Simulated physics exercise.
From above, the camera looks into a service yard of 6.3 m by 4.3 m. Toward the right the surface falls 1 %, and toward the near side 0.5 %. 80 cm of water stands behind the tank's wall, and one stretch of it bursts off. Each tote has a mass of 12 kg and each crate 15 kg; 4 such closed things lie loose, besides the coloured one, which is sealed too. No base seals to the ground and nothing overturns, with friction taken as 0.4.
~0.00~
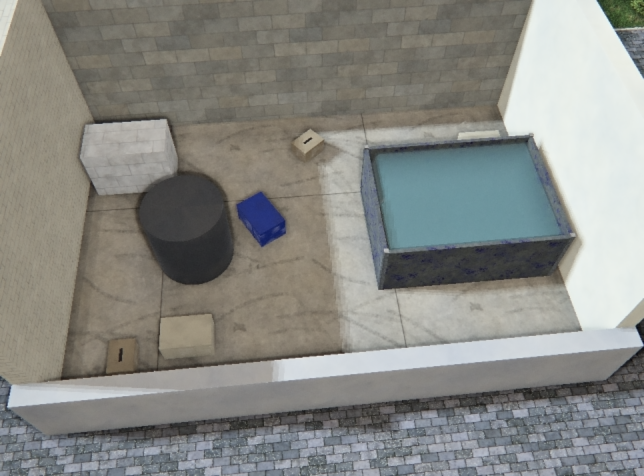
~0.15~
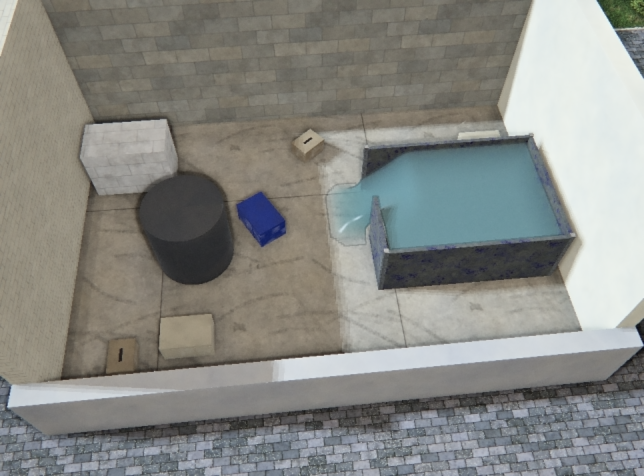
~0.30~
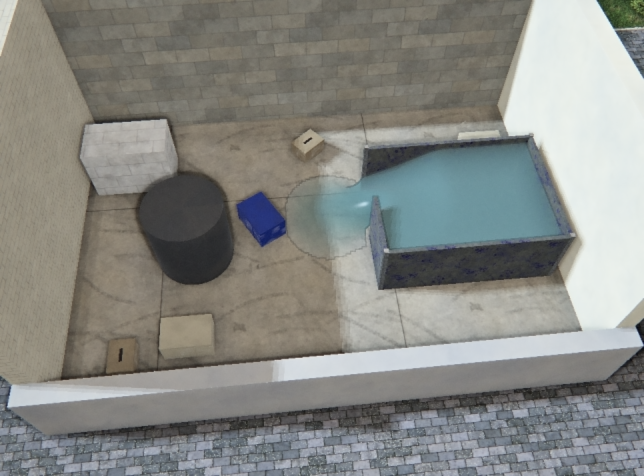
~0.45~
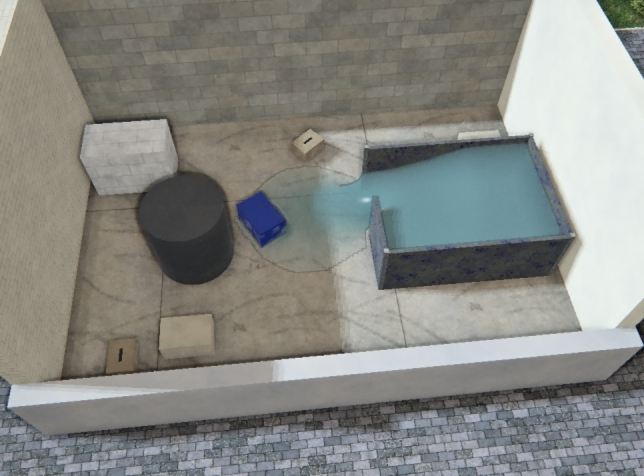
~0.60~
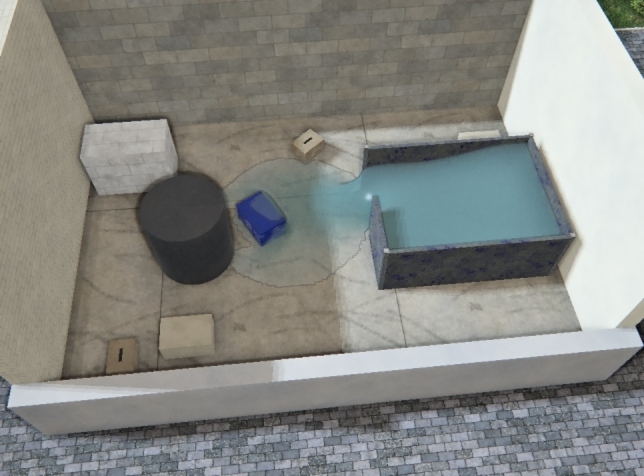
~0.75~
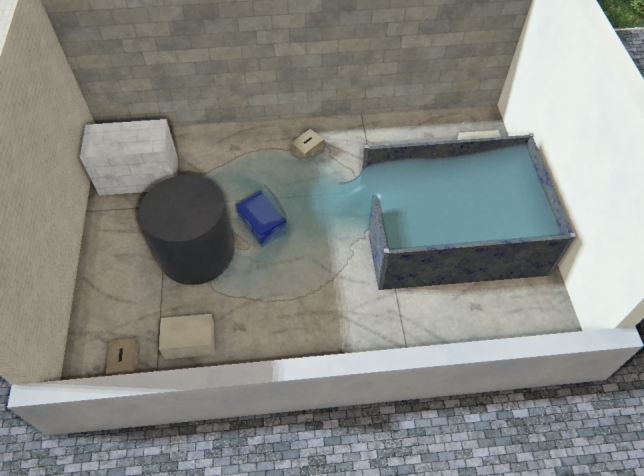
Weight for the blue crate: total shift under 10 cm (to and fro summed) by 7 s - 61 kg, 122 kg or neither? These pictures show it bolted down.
Outcome: Both fail.
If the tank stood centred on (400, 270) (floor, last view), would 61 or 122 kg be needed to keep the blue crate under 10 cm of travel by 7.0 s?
So then both weights fall short.
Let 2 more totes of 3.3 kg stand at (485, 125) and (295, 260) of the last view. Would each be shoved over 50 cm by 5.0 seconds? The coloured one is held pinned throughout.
Within it, beyond it.
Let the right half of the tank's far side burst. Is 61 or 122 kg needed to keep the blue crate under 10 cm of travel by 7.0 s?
So only the heavier pick.
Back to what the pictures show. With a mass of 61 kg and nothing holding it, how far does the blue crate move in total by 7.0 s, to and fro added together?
It covers about 30 cm altogether.
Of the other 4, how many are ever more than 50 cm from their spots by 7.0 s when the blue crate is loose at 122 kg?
Total: 3.
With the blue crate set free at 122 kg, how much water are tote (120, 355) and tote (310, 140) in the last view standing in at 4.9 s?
Roughly 13 and 6 cm.
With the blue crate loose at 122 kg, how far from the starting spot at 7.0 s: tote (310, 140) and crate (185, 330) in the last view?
250 cm and 350 cm.
After 1.4 s the blue crate would be 27 cm from its start with 61 kg and 23 cm from its start with 122 kg; 15 cm of water round it then.
After 3.1 s the blue crate would be 27 cm from its start with 61 kg and 27 cm from its start with 122 kg; 8 cm of water round it then.
After 4.9 s the blue crate would be 27 cm from its start with 61 kg and 27 cm from its start with 122 kg; 11 cm of water round it then.
After 7.0 s the blue crate would be 27 cm from its start with 61 kg and 27 cm from its start with 122 kg; 14 cm of water round it then.
